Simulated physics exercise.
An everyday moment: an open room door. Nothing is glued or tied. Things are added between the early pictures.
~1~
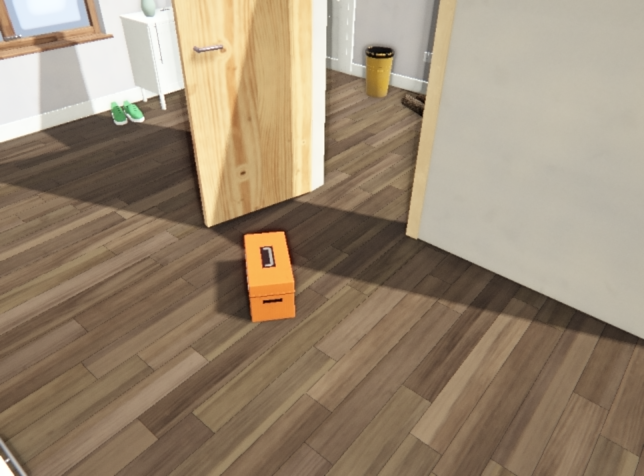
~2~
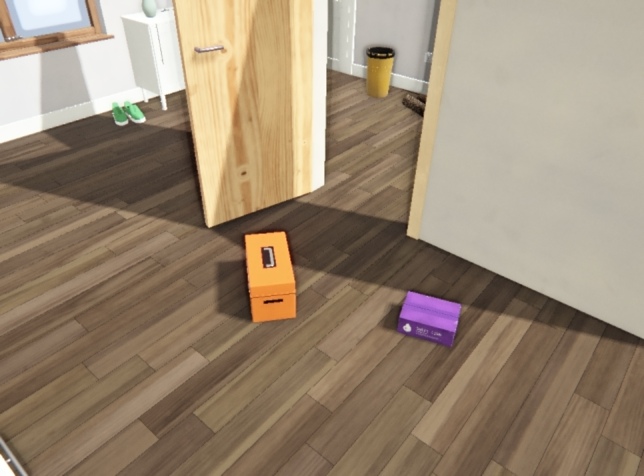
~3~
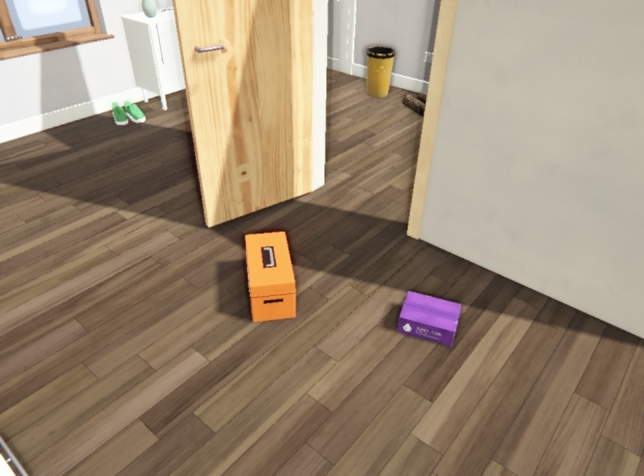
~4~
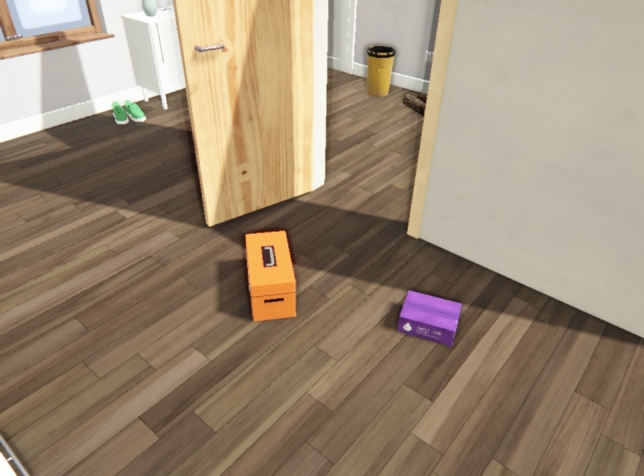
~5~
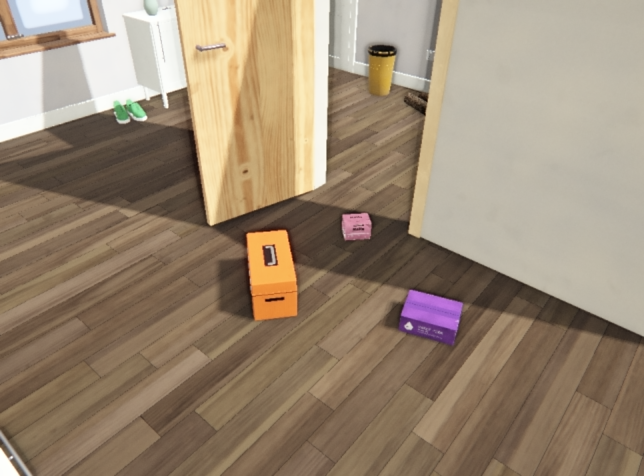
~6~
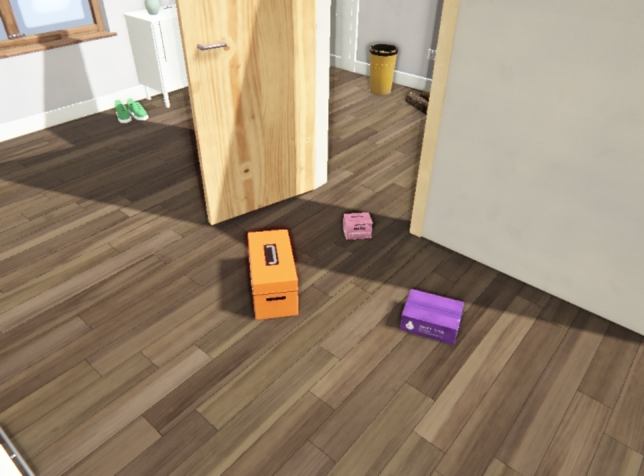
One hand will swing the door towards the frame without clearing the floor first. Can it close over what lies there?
In the end the door reaches the frame.
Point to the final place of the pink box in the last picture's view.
Around (412, 200).
Then, 1.00 s on from there, door 45° open.
Then, 1.40 s on from there, door 9° open; pink box shifted about its own width near (386, 215).
In the end, door 0° open; moved from the start, pink box; the other 2 unmoved. At the end, from the last picture's camera, pink box near (412, 200).
